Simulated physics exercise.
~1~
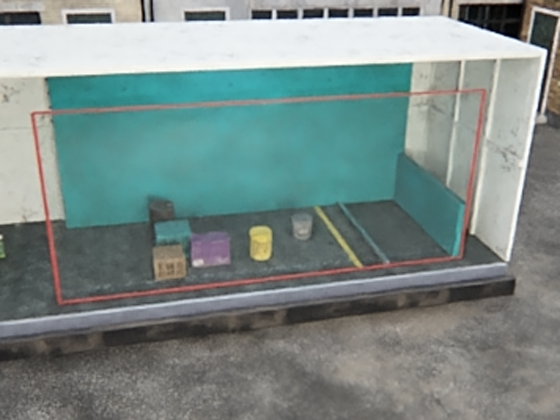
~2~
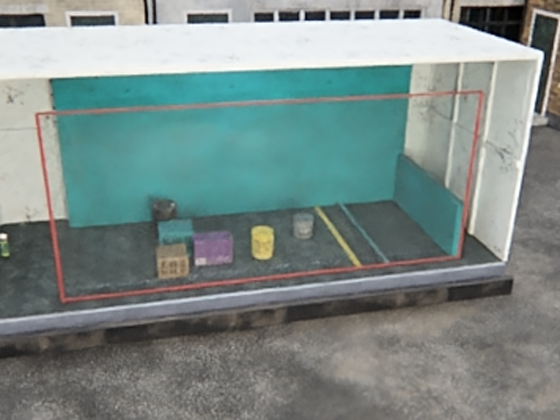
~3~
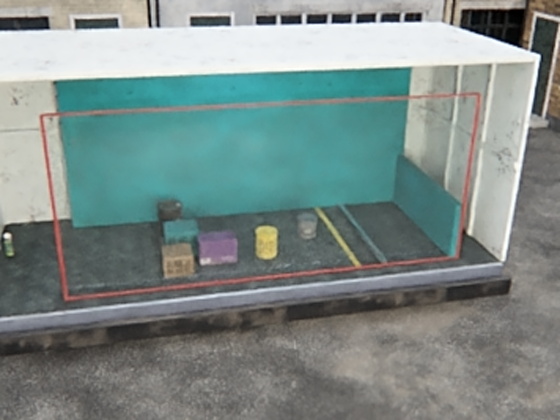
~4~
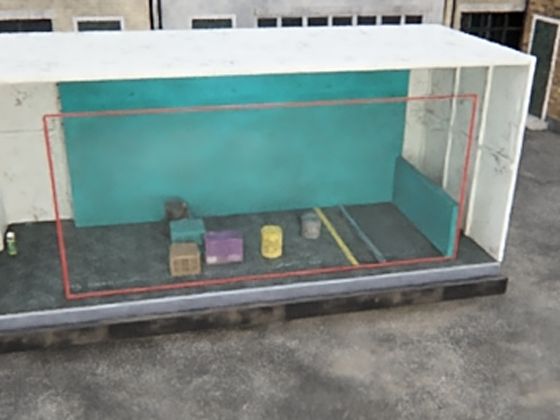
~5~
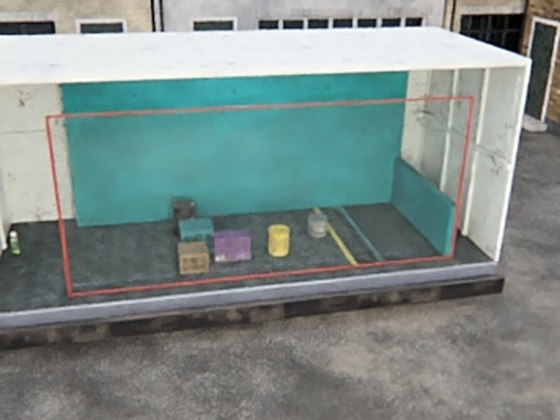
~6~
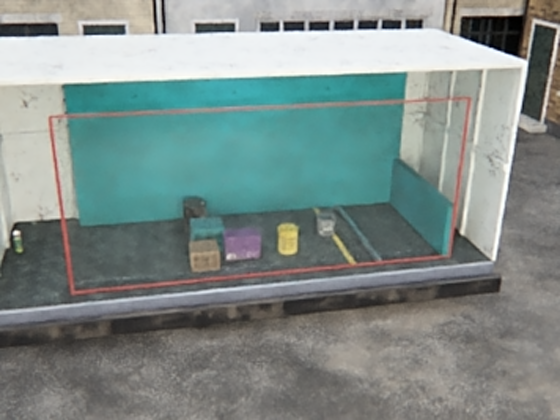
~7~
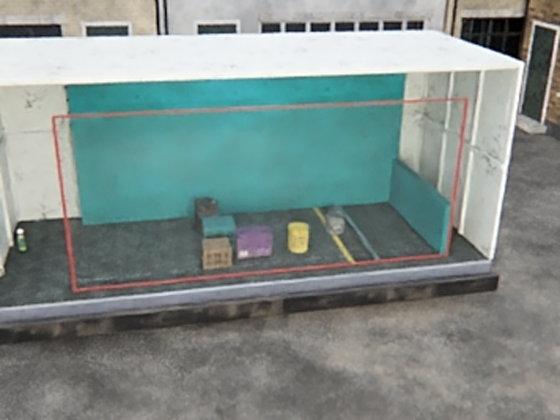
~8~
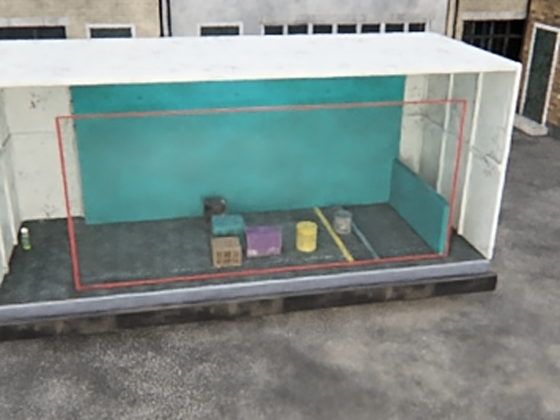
Open-sided van bay with crates, a carton, a drum and buckets sliding right, the grey bucket alone crossing the yellow line.
